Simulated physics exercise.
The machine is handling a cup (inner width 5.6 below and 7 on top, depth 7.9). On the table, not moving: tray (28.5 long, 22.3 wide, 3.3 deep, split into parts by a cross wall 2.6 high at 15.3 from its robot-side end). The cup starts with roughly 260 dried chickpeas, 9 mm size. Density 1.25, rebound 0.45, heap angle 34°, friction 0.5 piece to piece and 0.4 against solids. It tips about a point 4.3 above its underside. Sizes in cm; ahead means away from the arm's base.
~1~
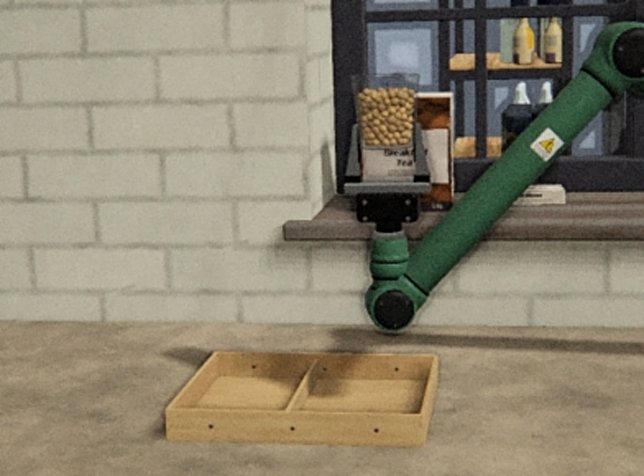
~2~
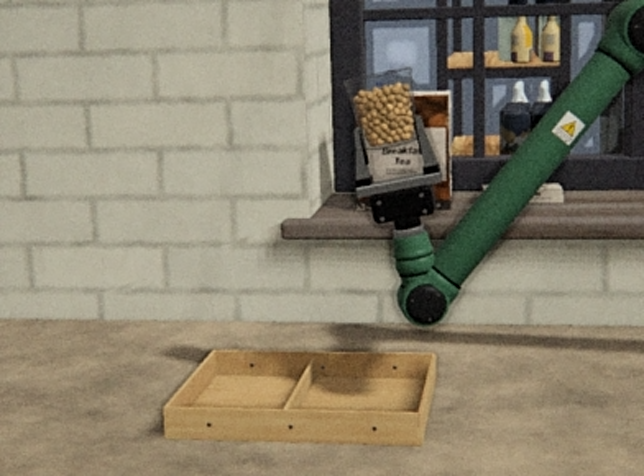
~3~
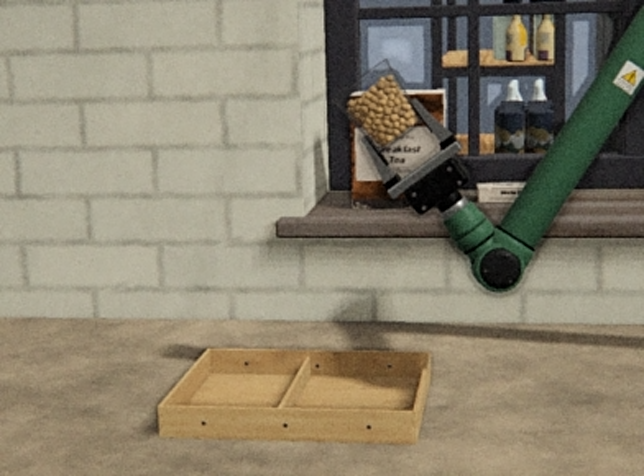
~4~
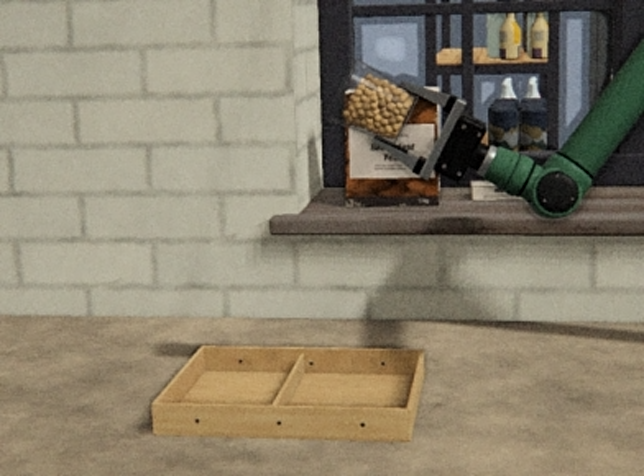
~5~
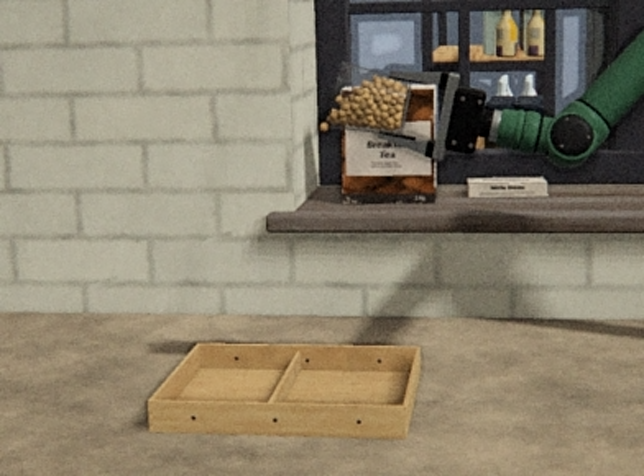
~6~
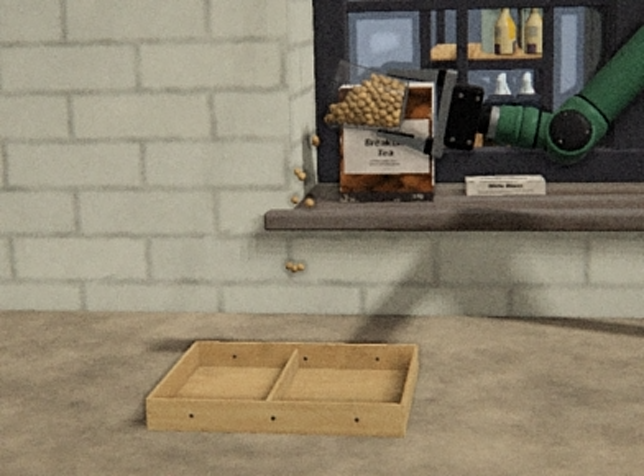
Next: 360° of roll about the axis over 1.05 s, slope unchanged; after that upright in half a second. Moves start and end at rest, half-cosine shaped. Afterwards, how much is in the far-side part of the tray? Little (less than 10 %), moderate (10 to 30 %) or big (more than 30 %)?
A moderate share, 10 to 30 %, ends in the far-side part of the tray.
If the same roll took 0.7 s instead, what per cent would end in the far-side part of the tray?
In that case some 15 per cent.
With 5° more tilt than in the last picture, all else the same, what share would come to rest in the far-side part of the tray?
Then about 20 per cent.
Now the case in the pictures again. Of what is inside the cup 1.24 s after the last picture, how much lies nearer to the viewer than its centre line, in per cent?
About 60 per cent.
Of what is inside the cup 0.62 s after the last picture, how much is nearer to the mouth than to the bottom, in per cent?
Roughly 45 per cent.
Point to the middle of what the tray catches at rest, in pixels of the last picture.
At about (288, 395).
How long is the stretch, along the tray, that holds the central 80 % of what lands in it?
About 20 cm.
Then, 0.62 s after the last picture, tipped 79°, highest piece 38 above the table; 214 in the cup, 12 in the robot-side part, 5 in the far-side part, 26 in flight or on a rim.
Then, 1.24 s after the last picture, tipped 54°, highest piece 37 above the table; 165 in the cup, 49 in the robot-side part, 36 in the far-side part, 7 in flight or on a rim.
Then, 1.75 s after the last picture, upright, highest piece 39 above the table; 164 in the cup, 48 in the robot-side part, 45 in the far-side part.
Then, 2.45 s after the last picture, upright, highest piece 39 above the table; 164 in the cup, 48 in the robot-side part, 45 in the far-side part.
Final count, 164 in the cup, 48 in the robot-side part, 45 in the far-side part. That is 18 % in the far-side part of the tray.
